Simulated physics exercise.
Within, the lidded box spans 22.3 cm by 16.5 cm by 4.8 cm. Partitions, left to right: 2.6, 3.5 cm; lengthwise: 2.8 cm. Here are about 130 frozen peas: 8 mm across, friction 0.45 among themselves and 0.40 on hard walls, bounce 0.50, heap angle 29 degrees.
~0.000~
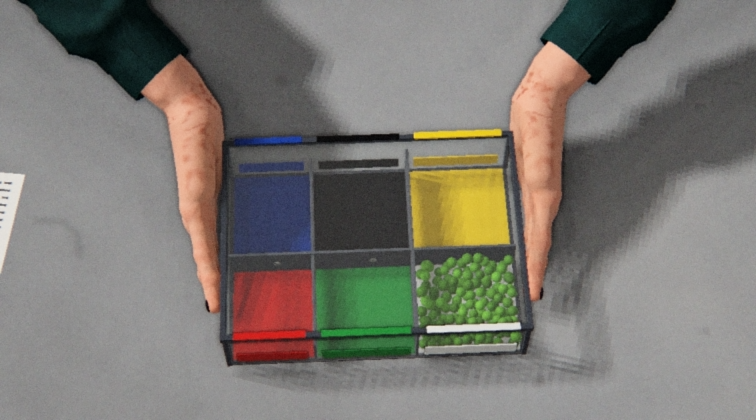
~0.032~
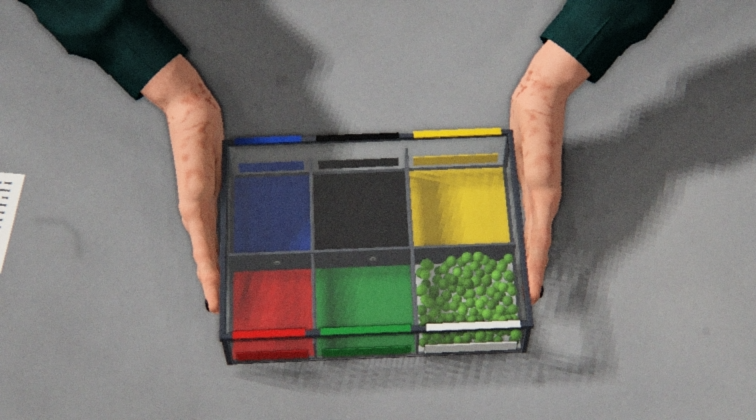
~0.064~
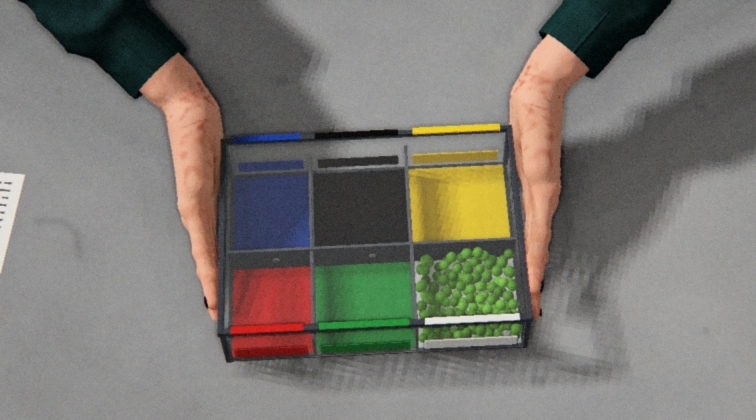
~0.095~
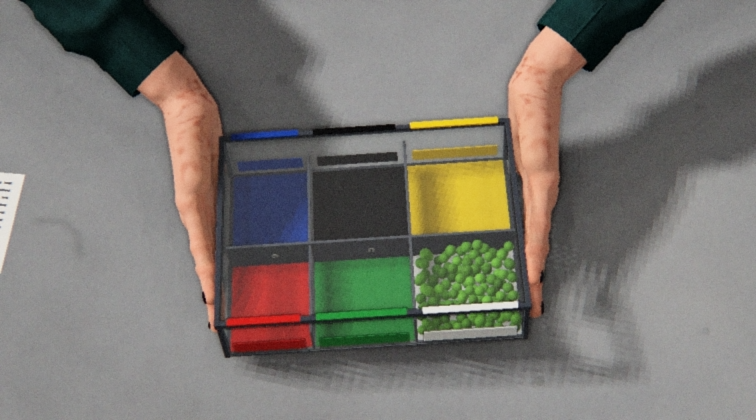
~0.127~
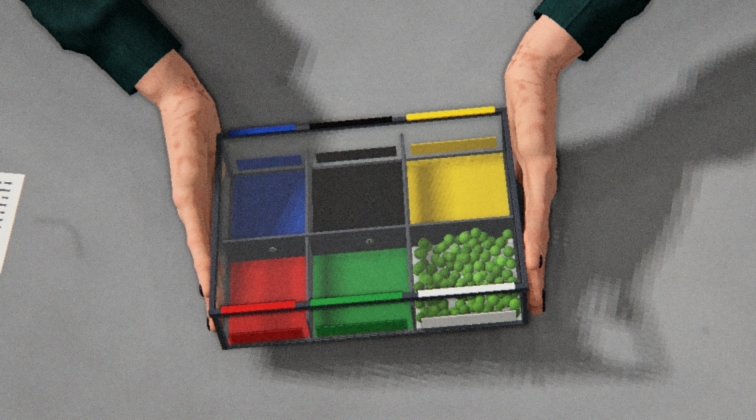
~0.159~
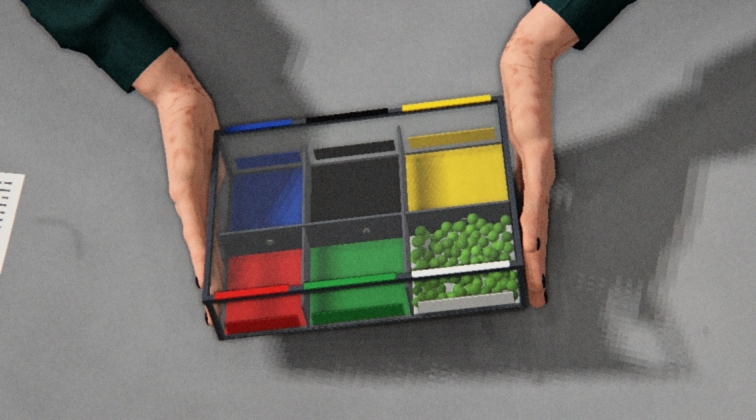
The clip opens on two hands holding a clear, lidded box with blue, black, yellow, red, green and white compartments, green peas filling the white one at front right. The hands gradually tilt the box, raising its right side modestly, while the peas stay in the white compartment.
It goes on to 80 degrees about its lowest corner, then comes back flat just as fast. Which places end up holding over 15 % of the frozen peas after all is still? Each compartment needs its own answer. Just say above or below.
In order: Red compartment: Fails to beat the threshold. Blue compartment: Fails to beat the threshold. Green compartment: Fails to beat the threshold. Yellow compartment: Beats the threshold. White compartment: Beats the threshold. Black compartment: Beats the threshold.
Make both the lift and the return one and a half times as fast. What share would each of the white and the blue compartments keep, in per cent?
White = 45 per cent, blue = 0 per cent.
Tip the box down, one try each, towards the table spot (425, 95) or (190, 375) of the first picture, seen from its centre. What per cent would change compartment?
Near 55 and 15 percent, in that order.
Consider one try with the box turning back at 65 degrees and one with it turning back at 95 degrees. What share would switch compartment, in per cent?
First try: Around 35 %; second try: Around 75 %.
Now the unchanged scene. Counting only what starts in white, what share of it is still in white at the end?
Around 40 percent stays put.
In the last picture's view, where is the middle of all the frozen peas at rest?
Look around (424, 206) in the last picture.
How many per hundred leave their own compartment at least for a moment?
Estimate: Near 55 %.
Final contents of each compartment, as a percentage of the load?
The red one ends with 0, blue 5, green 0, yellow 30, white 45 and black 20 per cent.
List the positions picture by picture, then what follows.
In the first frame, box tilt 0 degrees, front corners at (226, 337) and (528, 325); white 100 %.
In the second frame, box tilt 1 degrees, front corners at (225, 335) and (528, 323).
In the third frame, box tilt 3 degrees, front corners at (223, 331) and (527, 316).
In the fourth frame, box tilt 6 degrees, front corners at (220, 323) and (526, 304), lowest corner left back.
In the fifth frame, box tilt 10 degrees, front corners at (215, 311) and (523, 285), lowest corner left back.
In the sixth frame, box tilt 15 degrees, front corners at (208, 298) and (518, 263), lowest corner left back; white 100 %. Its pace works out near 150 degrees a second.
After 0.68 s, tilt 80 degrees; yellow 15 %, white 80 %, black 5 %.
After 1.03 s, tilt 34 degrees; blue 5 %, yellow 30 %, white 45 %, black 20 %.
Then, at 1.47 s, tilt 0 degrees; blue 5 %, yellow 30 %, white 45 %, black 20 %.
At rest (2.0 s), red 0 %, blue 5 %, green 0 %, yellow 30 %, white 45 %, black 20 %.
